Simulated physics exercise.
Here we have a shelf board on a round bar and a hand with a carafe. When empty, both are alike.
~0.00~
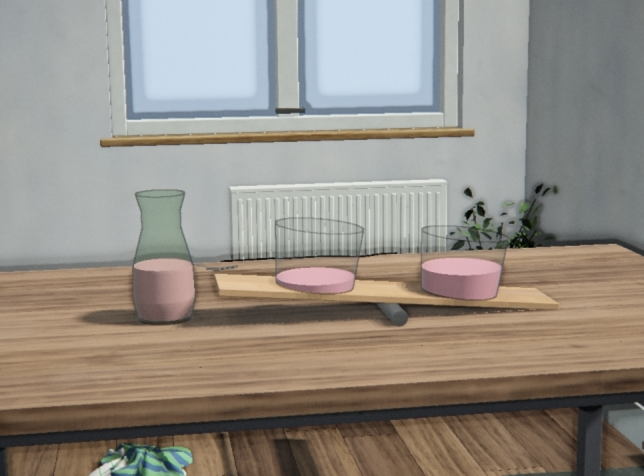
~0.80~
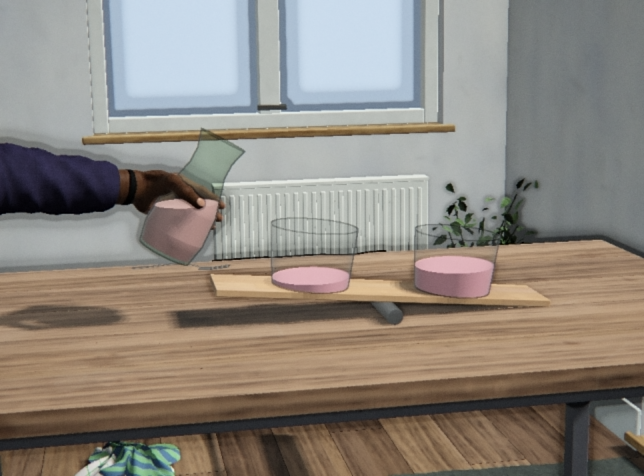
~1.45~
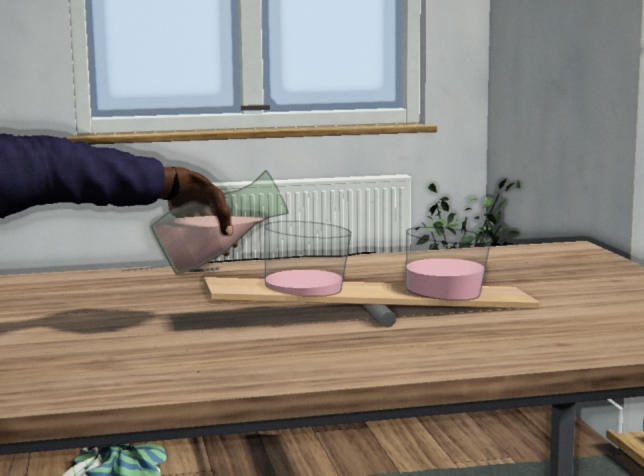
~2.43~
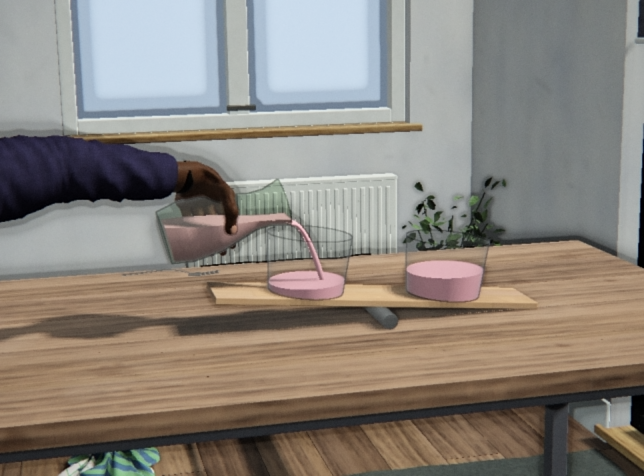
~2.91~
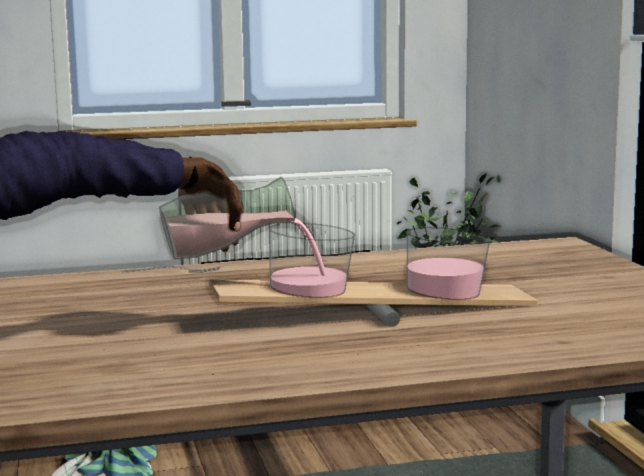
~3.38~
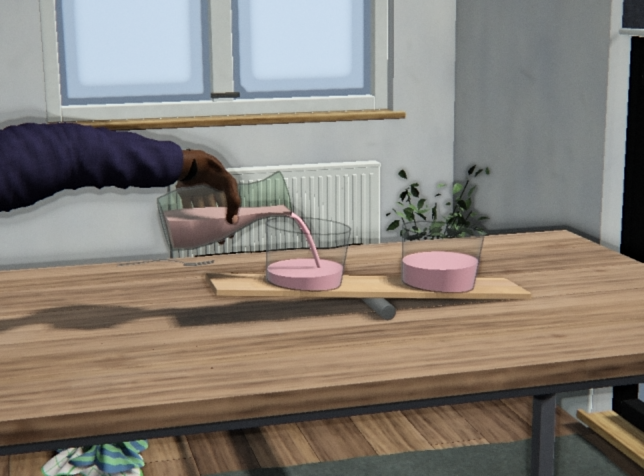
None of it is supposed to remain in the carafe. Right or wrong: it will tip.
Right.
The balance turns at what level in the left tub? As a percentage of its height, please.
Roughly 40 percent, I'd say.
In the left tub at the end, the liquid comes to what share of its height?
Around 55 in a hundred.
After 5.9 s, the left tub is about a third full; the shelf board leans as before.
After 7.8 s, the left tub is about half full; the shelf board has swung over, and that end is down.
After 9.9 s, the left tub is about half full; the shelf board has swung over, and that end is down.
